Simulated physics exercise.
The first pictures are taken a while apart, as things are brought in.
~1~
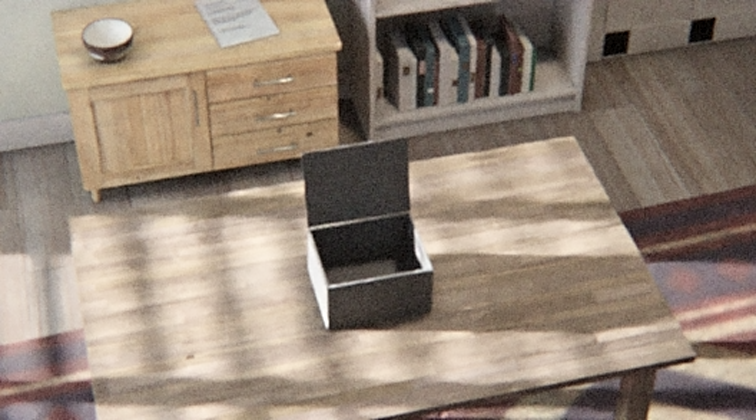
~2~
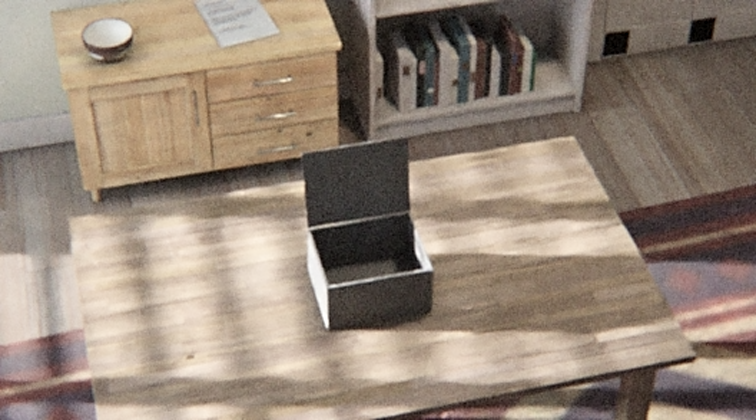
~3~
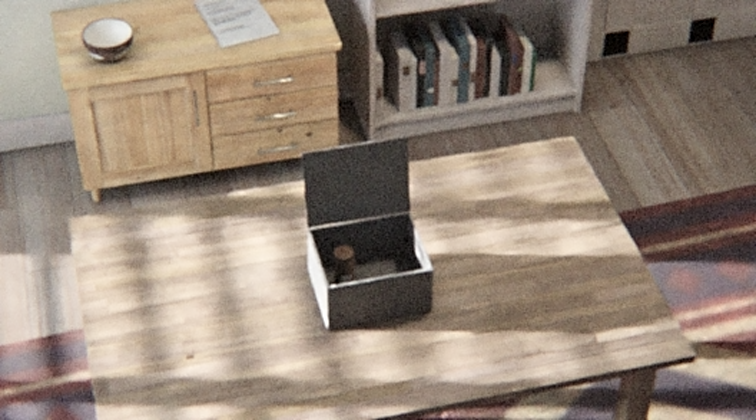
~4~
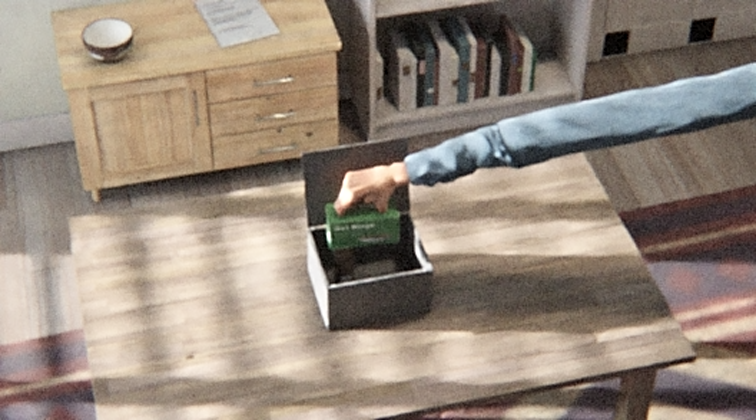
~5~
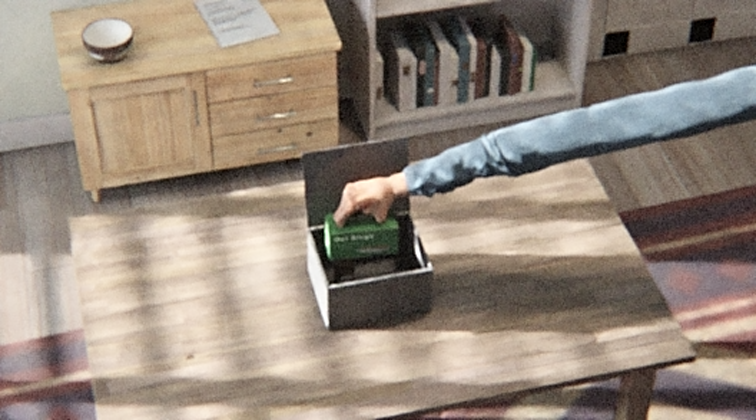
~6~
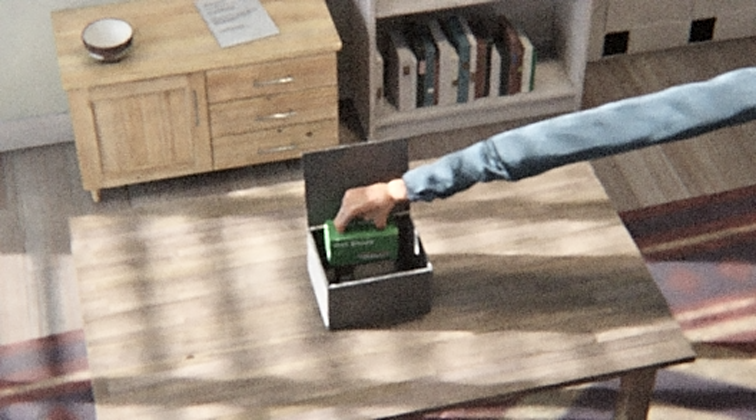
The clip shows an open dark box on a wooden table, empty at first, then with a small brown object inside; a blue-sleeved arm reaches in from the right and lowers a green carton slightly into the box.
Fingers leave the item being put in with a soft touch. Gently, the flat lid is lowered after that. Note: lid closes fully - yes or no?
No.
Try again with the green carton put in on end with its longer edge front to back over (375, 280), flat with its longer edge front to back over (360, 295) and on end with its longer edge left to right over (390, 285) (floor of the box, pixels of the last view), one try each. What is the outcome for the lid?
First try leaves it partly open, second try leaves it shut, third try leaves it partly open.
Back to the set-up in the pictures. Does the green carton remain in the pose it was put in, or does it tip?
By the end it has leaned over.
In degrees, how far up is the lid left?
Roughly 25 degrees above the rim.
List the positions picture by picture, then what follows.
The last thing is not in view yet, in the first picture.
The last thing is not in view yet, in the second picture.
The last thing is not in view yet; brown shaker (344, 269), in the third picture.
On its way; green carton (362, 223); brown shaker (344, 269), in the fourth picture.
On its way; green carton (362, 234); brown shaker (344, 269), in the fifth picture.
In place under the hand; green carton (362, 240), in the sixth picture.
Then, 0.40 s on from there, green carton on its side near (390, 260).
Then, 1.30 s on from there, lid 78° above the rim; green carton on its side near (402, 258).
Then, 1.80 s on from there, lid 42° above the rim; green carton on its side near (402, 258).
In the end, lid 26° above the rim; toppled in the box, green carton; brown shaker unmoved. At the end, from the last picture's camera, green carton near (402, 258).
